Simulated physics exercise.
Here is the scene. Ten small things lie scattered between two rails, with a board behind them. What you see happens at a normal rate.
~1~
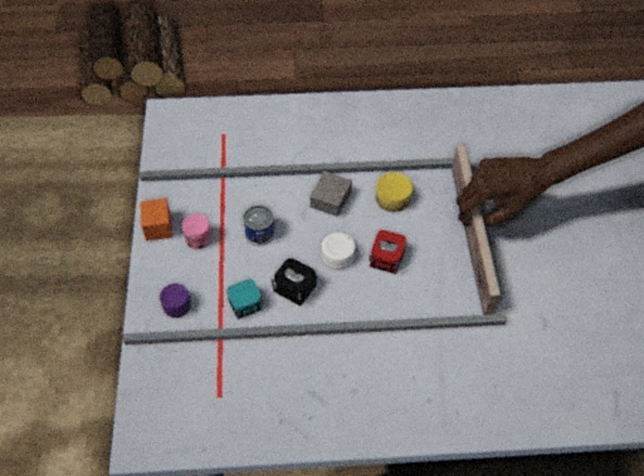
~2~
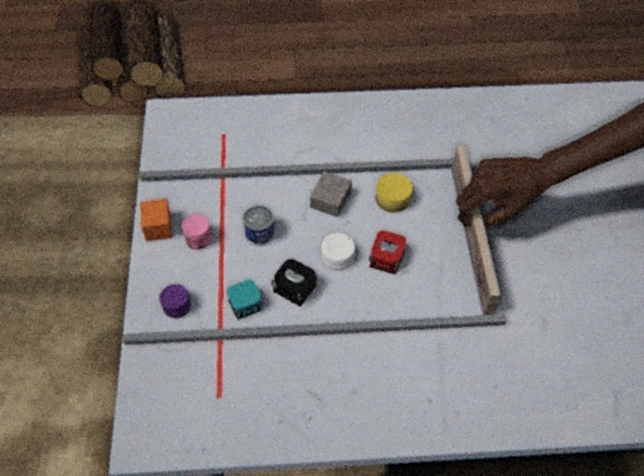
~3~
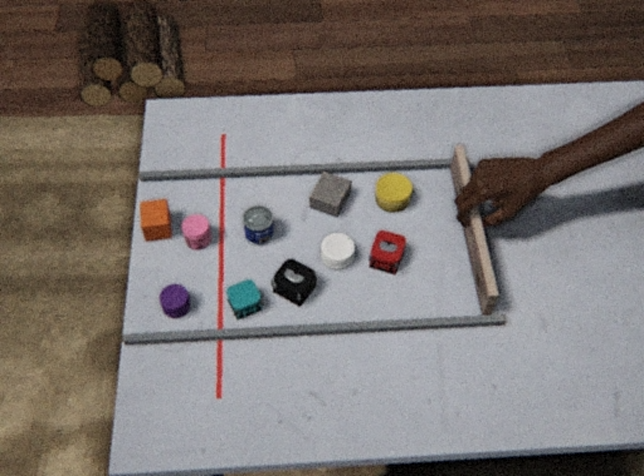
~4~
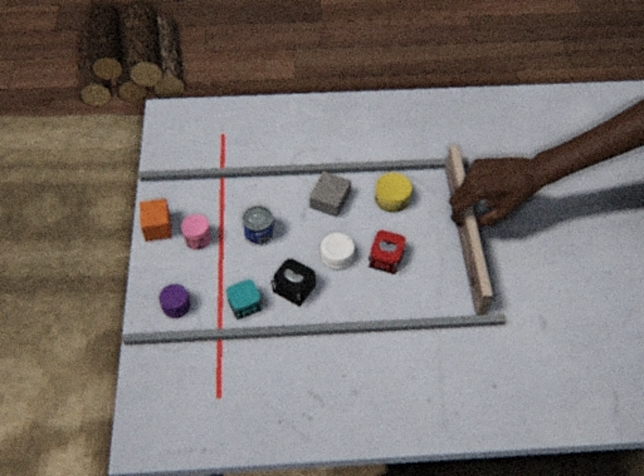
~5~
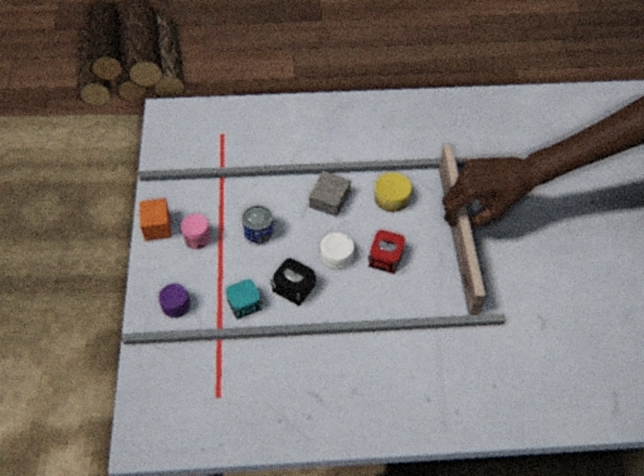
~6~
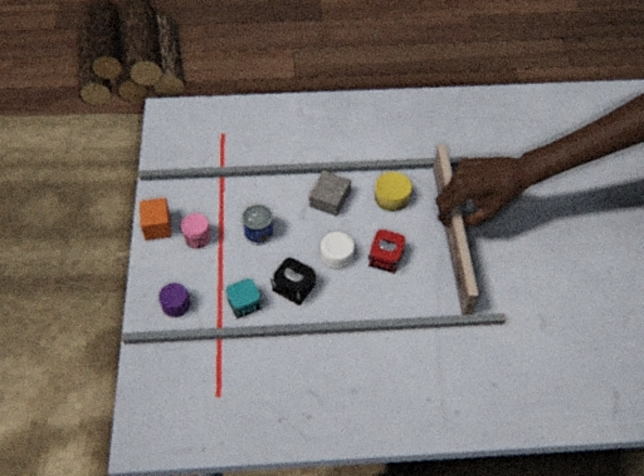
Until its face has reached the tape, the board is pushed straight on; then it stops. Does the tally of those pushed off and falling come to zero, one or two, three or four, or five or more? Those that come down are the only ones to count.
The way I see it, not one of them ends up off the end.
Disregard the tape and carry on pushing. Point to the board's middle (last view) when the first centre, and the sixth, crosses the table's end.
It sits around (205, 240) and after that around (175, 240).
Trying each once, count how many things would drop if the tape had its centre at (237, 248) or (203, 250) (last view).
Respectively 0 and 0.
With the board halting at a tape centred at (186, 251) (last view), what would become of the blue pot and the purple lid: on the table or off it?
The blue pot does not fall, the purple lid drops off.
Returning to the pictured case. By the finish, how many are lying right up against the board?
It's touching 4 at the end.
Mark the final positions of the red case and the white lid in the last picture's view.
The red case ends up near (205, 263), and the white lid near (174, 258).
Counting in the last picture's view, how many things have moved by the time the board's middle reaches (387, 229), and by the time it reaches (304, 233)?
The first count is 3, and then it's 5.
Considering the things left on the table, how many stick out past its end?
You'd get 1.
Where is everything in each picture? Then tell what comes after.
In the first picture, orange block (156, 220); purple lid (176, 301); pink tub (197, 232); board (474, 226); tape (222, 250).
In the second picture, purple lid (176, 301); yellow tub (394, 193).
In the third picture, pink tub (197, 232); grey block (331, 195).
In the fourth picture, orange block (156, 220); turquoise case (244, 300).
In the fifth picture, purple lid (175, 301); black case (294, 282).
In the sixth picture, orange block (156, 219); purple lid (175, 300); pink tub (196, 231); board (453, 226); tape (221, 249).
Soon after, none off yet; orange block at rest near (156, 219); purple lid at rest near (175, 300); pink tub at rest near (196, 231).
In the end, the number that fall off is zero.
